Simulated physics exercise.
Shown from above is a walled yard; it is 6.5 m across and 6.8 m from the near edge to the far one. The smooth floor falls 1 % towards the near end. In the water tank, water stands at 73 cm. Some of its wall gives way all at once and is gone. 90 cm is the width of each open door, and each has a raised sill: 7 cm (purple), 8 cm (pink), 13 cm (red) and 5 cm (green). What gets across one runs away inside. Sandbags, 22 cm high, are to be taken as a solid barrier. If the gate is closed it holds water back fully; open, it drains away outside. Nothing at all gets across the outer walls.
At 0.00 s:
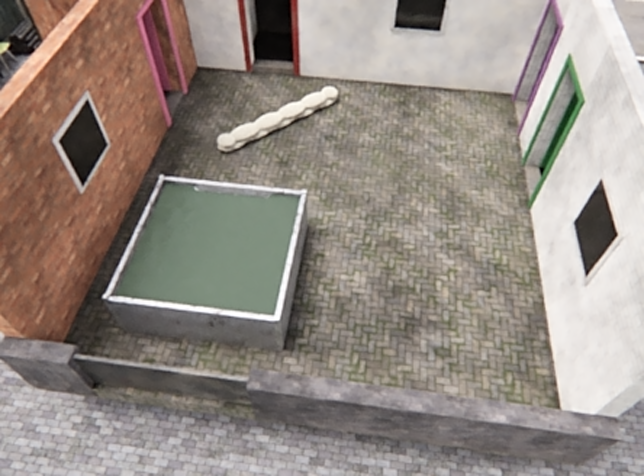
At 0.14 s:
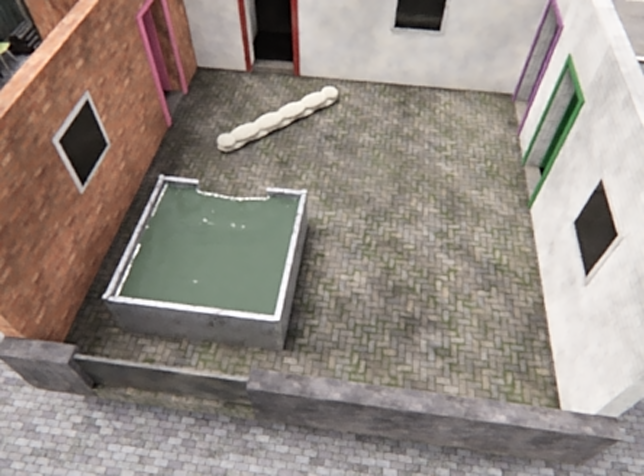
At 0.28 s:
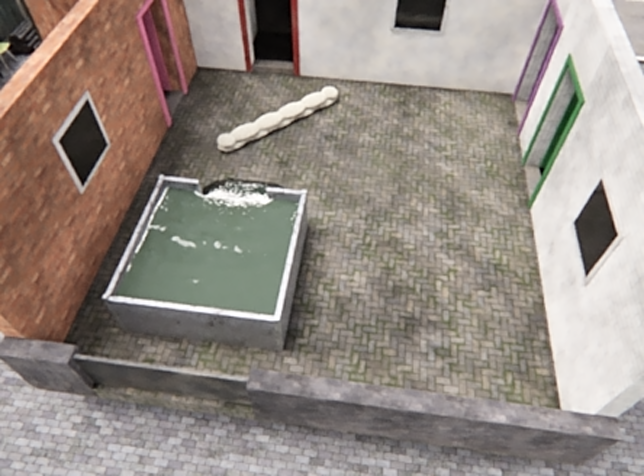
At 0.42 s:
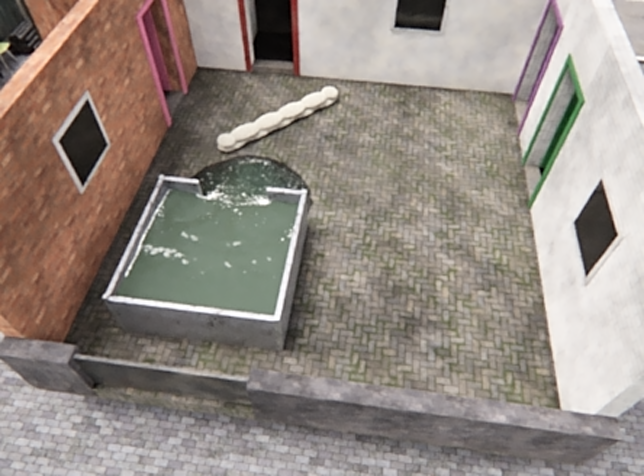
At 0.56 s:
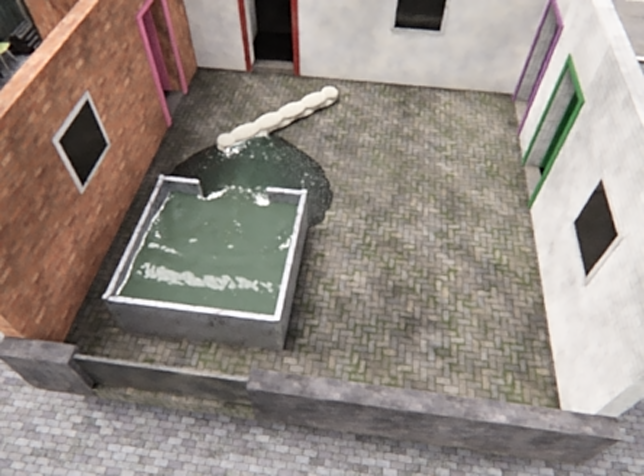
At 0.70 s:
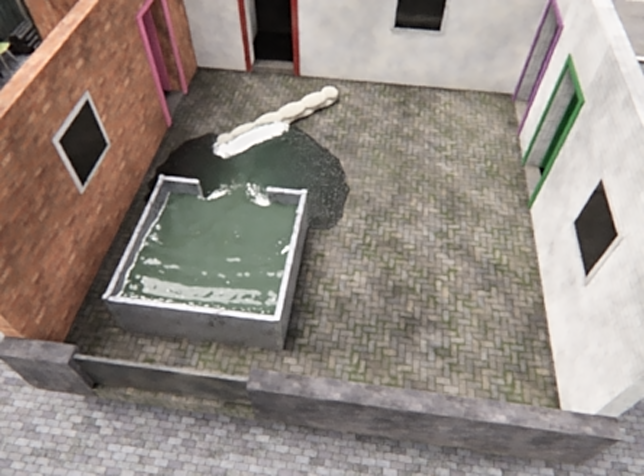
In a walled brick-paved yard, part of the far side of a square water tank gave way, and water poured out, spreading in a dark, widening pool that reached the pale twisted barrier behind.
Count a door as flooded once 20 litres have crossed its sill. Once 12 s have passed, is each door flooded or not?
At that moment the purple door is flooded, the pink door is flooded, the red door is not flooded, the green door is flooded.
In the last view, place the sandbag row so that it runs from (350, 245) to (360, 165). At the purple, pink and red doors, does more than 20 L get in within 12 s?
Well, the purple one is more than allowed, the pink one is more than allowed, and the red one is more than allowed.
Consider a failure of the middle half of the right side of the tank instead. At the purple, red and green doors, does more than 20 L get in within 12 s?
Result: Purple limit passed, red limit not passed, green limit passed.
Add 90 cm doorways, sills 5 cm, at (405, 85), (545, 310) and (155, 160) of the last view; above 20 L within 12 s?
Well, the first is on the high side, the second is on the low side, and the third is on the high side.
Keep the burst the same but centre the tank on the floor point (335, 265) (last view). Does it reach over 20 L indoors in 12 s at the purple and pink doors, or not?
So the purple door tops the limit and the pink door keeps within it.
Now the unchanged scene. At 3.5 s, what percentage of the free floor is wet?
Wet share: Near 45 percent.
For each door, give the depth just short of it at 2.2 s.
Depths: Purple door 0 cm, pink door 16 cm, red door 4 cm, green door 0 cm.
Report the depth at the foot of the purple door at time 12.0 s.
The depth comes to around 5.5 centimetres.
After 1.4 s water covers 25 % of the floor and is deepest (41 cm) near (239, 213); purple door not reached, pink door 14 cm at the sill, 0 L in, red door not reached, green door not reached.
After 2.2 s water covers 45 % of the floor and is deepest (35 cm) near (238, 151); purple door not reached, pink door 16 cm at the sill, 21 L in, red door 4 cm at the sill, 0 L in, green door not reached.
After 3.5 s water covers 45 % of the floor and is deepest (31 cm) near (513, 113); purple door 28 cm at the sill, 100 L in, pink door 11 cm at the sill, 50 L in, red door 7 cm at the sill, 0 L in, green door not reached.
After 7.0 s water covers 80 % of the floor and is deepest (18 cm) near (516, 131); purple door 17 cm at the sill, 424 L in, pink door 7 cm at the sill, 61 L in, red door 7 cm at the sill, 0 L in, green door 8 cm at the sill, 9 L in.
After 12.0 s water covers 95 % of the floor and is deepest (16 cm) near (79, 368); purple door 6 cm at the sill, 490 L in, pink door 5 cm at the sill, 61 L in, red door 5 cm at the sill, 0 L in, green door 7 cm at the sill, 42 L in.
